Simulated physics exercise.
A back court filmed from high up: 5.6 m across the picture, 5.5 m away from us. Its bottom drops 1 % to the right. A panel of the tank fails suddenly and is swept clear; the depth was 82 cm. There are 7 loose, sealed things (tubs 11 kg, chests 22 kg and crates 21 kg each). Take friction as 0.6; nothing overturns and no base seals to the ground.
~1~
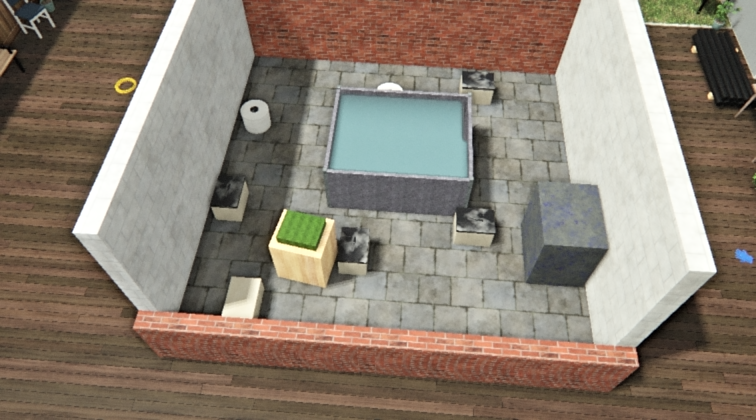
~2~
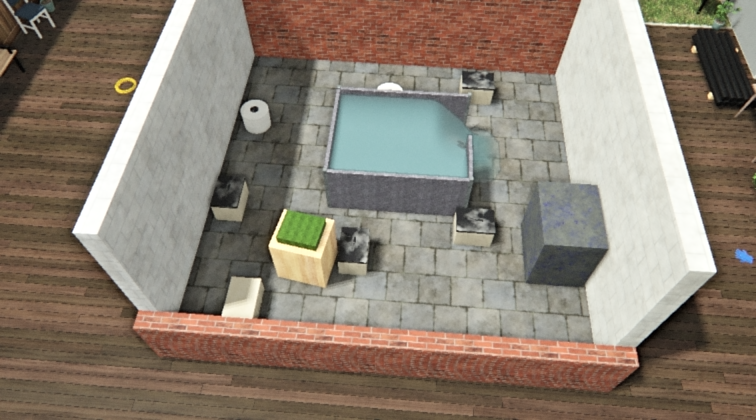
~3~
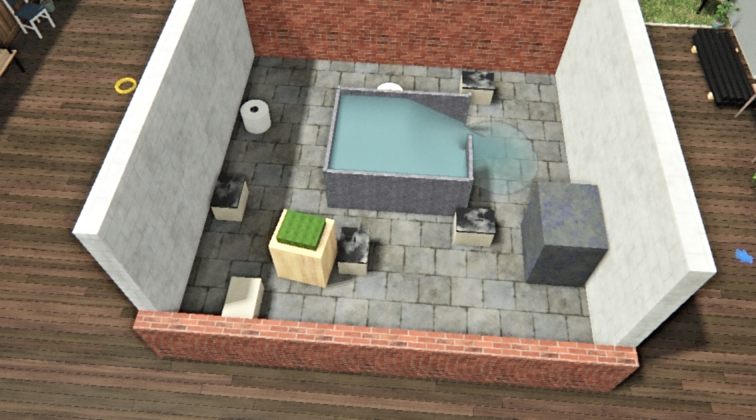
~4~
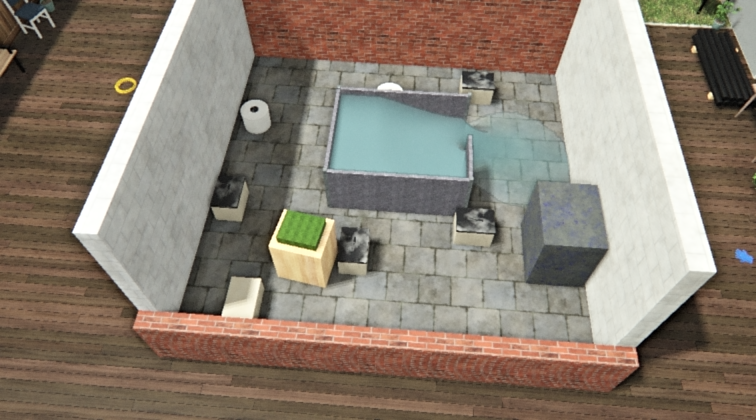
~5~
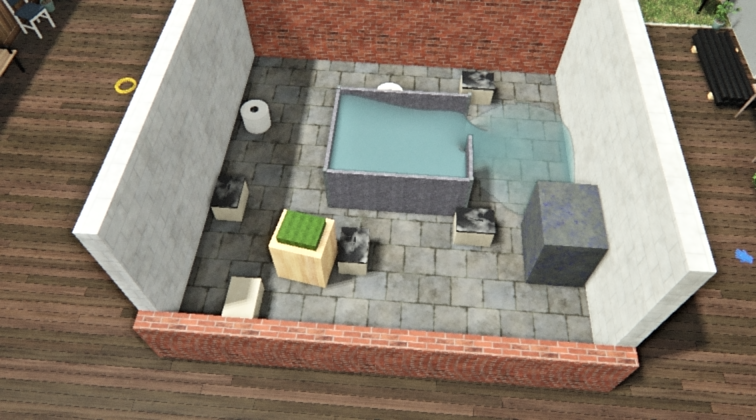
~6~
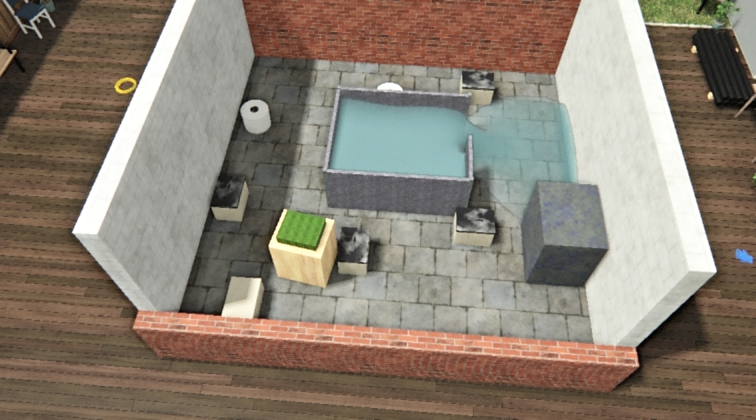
Water pours from the right side of a dark tank and spreads to the white wall.
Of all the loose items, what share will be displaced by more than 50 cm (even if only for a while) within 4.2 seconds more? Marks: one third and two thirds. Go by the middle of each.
Share: From one to two thirds.
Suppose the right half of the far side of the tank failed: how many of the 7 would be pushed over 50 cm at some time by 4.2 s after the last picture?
In that case 3 of them.
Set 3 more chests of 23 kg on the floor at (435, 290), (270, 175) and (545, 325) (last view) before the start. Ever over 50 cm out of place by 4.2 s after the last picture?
In turn: Under, less, under.
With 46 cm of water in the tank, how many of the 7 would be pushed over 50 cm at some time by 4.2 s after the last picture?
Then 0.
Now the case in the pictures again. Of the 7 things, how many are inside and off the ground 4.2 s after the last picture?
I count 1.
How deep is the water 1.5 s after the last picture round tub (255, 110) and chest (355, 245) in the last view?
Roughly 0 and 0 cm.
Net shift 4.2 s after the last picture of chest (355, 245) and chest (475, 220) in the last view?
In that order: 0 cm, 50 cm.
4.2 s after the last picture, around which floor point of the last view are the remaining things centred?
Around (329, 198).
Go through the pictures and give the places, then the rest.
The first frame shows a tub at (254, 110), on the bottom; a chest at (354, 244), on the bottom; 3.1 m2 under water; 0 of 7 have shifted.
The second frame shows a tub at (254, 110) rests on the ground; a chest at (354, 244), on the bottom; water covers 3.7 m2; 0 of 7 have shifted.
The third frame shows a tub at (254, 110) rests on the ground; a chest at (354, 244) rests on the ground; water covers 4.6 m2; 0 of 7 have shifted.
The fourth frame shows a tub at (254, 110) rests on the ground; a chest at (354, 244), on the bottom; water covers 5.8 m2; 0 of 7 have shifted.
The fifth frame shows a tub at (254, 110) rests on the ground; a chest at (354, 244) rests on the ground; 6.5 m2 under water; 0 of 7 have shifted.
The sixth frame shows a tub at (254, 110), on the bottom; a chest at (354, 244), on the bottom; water covers 6.9 m2; 0 of 7 have shifted.
Then, 0.4 s after the last picture 0 of 7 are over 50 cm from their spots; 0 afloat.
Then, 1.5 s after the last picture 0 of 7 are over 50 cm from their spots; 0 afloat.
Then, 2.8 s after the last picture 1 of 7 are over 50 cm from their spots; 0 afloat.
Then, 4.2 s after the last picture 3 of 7 are over 50 cm from their spots, and 3 have been at some point; 1 afloat.
